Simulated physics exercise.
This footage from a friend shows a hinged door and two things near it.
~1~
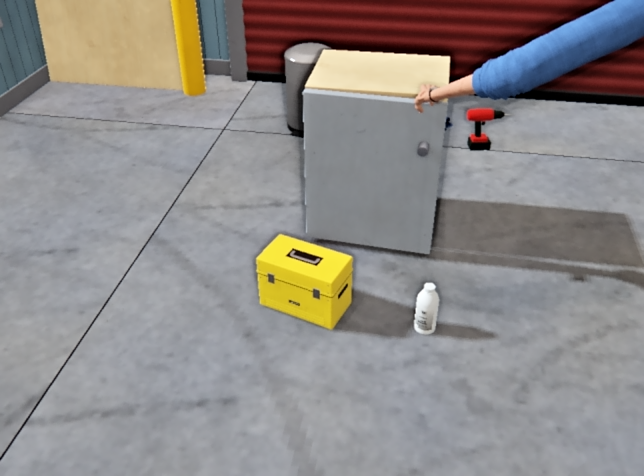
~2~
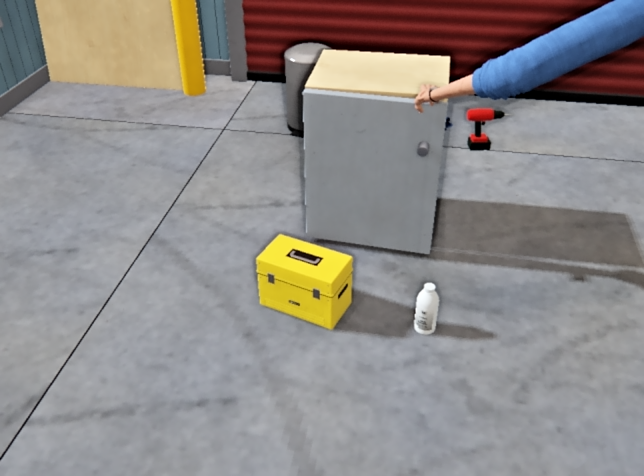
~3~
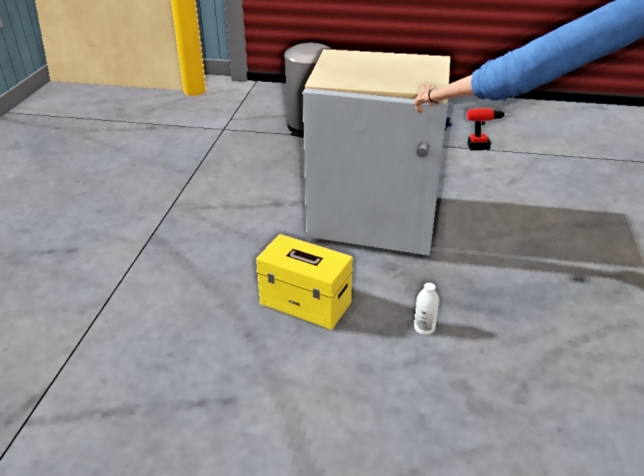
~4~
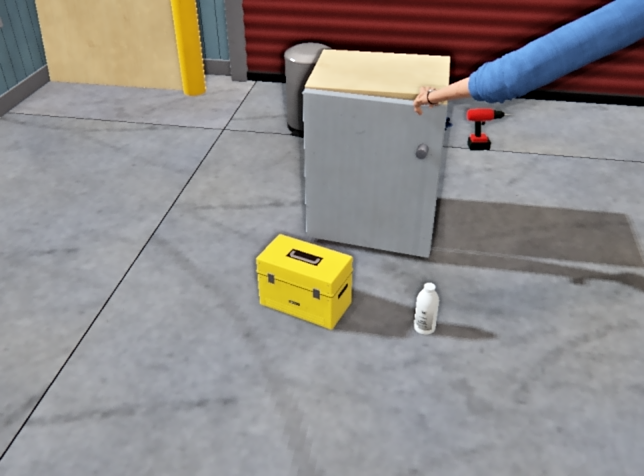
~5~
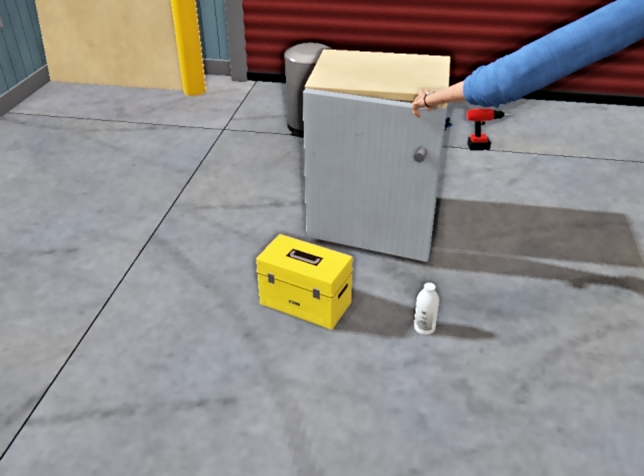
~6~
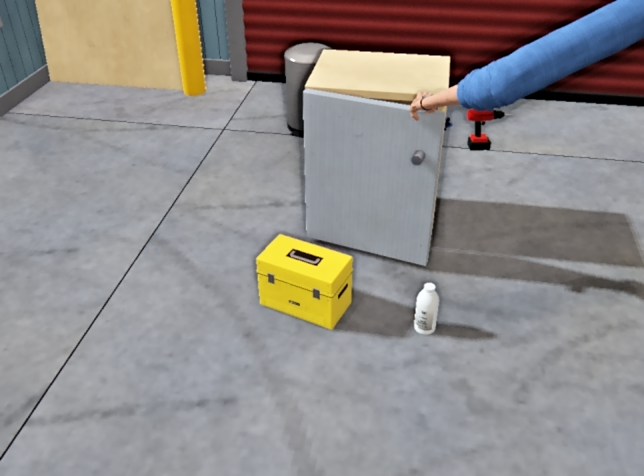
A blue-sleeved arm slowly pulling a gray cabinet door slightly open, with a yellow toolbox and white bottle sitting still in front.
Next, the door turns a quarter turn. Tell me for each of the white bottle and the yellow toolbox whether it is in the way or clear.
In short, the white bottle is clear; the yellow toolbox is in the way.
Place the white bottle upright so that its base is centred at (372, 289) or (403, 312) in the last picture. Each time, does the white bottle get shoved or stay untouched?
Well, the white bottle gets pushed the first time and goes undisturbed the second.
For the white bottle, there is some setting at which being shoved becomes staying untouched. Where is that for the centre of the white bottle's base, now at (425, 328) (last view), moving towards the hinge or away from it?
Around (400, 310).
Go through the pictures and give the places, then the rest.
Door 4° open; white bottle (427, 307); yellow toolbox (305, 281); door (369, 179), in the first picture.
Door 4° open; yellow toolbox (305, 281); door (369, 179), in the second picture.
Door 5° open; white bottle (427, 308); door (369, 179), in the third picture.
Door 7° open; yellow toolbox (305, 281); door (369, 180), in the fourth picture.
Door 10° open; white bottle (427, 308); door (368, 182), in the fifth picture.
Door 13° open; white bottle (427, 308); yellow toolbox (305, 281); door (366, 184), in the sixth picture.
Then, 1.68 s on from there, door 66° open; white bottle at rest near (427, 308); yellow toolbox displaced a little near (285, 283).
In the end, the white bottle escapes contact, near (427, 308); the yellow toolbox gets knocked, near (236, 282).
